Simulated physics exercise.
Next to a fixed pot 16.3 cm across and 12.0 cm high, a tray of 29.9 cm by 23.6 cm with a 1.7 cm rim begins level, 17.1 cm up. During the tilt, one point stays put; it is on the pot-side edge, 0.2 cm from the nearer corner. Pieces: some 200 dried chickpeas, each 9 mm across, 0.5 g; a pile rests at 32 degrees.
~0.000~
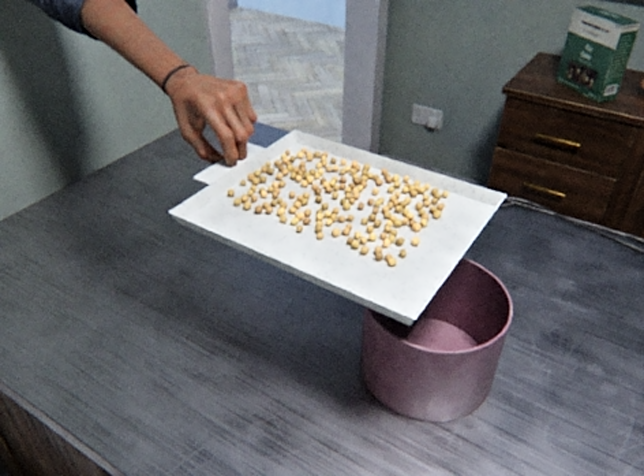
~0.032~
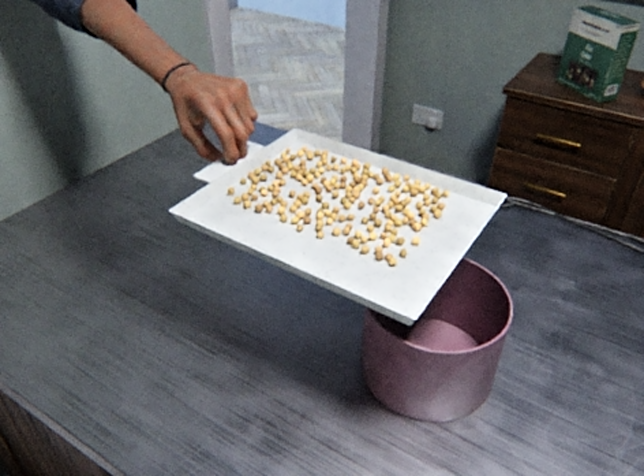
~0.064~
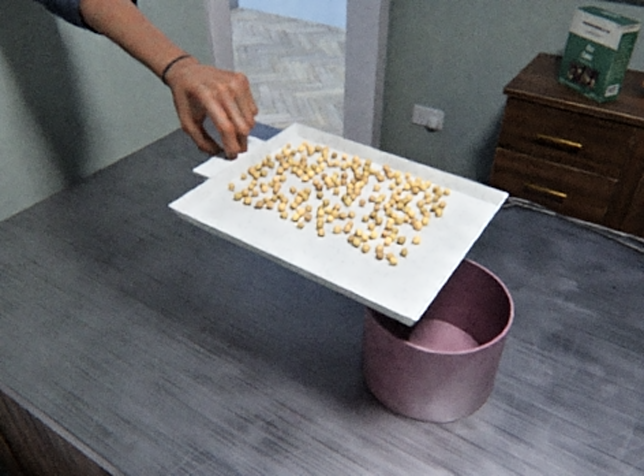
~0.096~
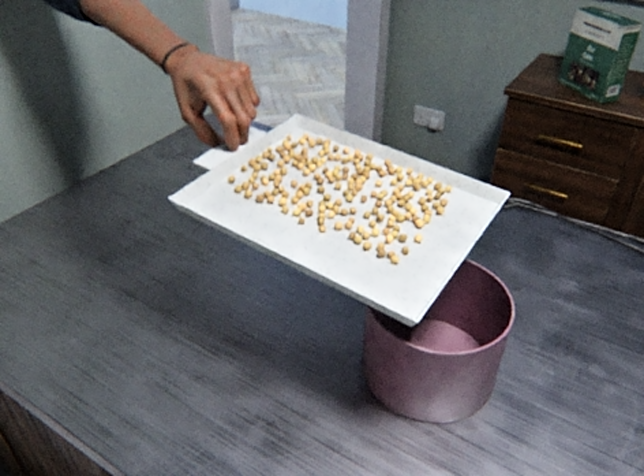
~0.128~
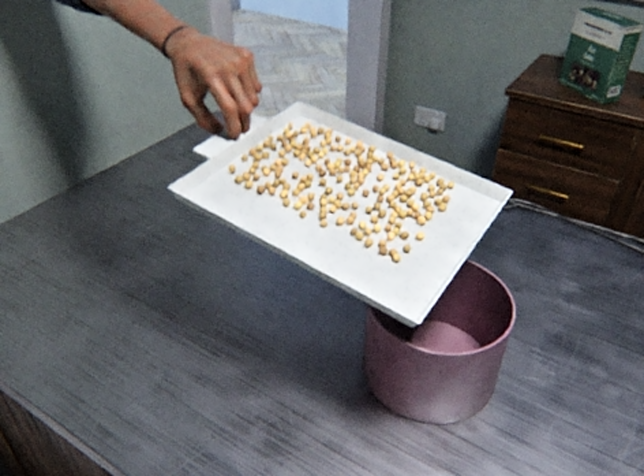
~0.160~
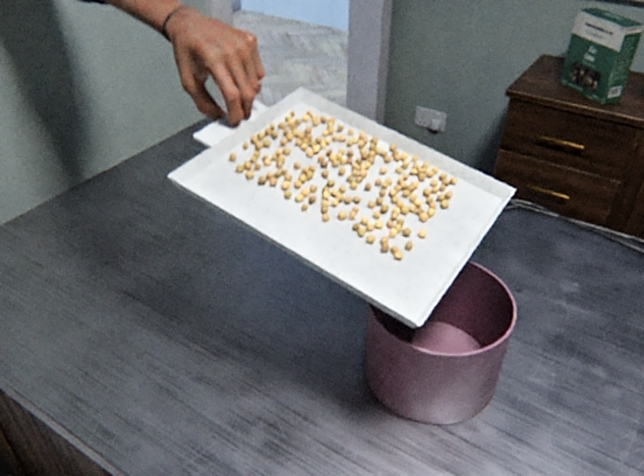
A hand slowly raises the far end of a white tray of chickpeas above a pot.
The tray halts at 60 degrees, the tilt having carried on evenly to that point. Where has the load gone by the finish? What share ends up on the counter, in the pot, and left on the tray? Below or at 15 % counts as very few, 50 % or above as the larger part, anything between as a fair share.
Counter - the larger part, pot - very few, left on the tray - a fair share.
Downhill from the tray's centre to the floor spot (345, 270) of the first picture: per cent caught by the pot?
0 %.
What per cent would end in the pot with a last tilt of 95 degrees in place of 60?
Share in the pot: Around 0 %.
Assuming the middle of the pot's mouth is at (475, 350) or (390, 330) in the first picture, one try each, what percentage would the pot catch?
About 50 percent the first time and about 5 percent the second.
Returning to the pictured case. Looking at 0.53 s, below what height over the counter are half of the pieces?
Some 26 cm.
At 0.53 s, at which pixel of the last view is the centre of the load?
Estimated centre of load: Around (441, 186).
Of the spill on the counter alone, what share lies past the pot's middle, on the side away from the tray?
Roughly 100 percent of the spill.
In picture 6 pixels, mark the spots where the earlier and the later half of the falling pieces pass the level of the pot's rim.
The first half passes near (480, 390) and the second half near (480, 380).
Then, at 0.38 s, tilt 36 degrees; the tray holds 100 %, the pot 0 %.
After 0.53 s, tilt 52 degrees; the tray holds 100 %, the pot 0 %.
After 0.81 s, tilt 60 degrees; the tray holds 40 %, the pot 0 %.
In the end, at 1.8 s, counter 60 %, pot 5 %, tray 35 %.
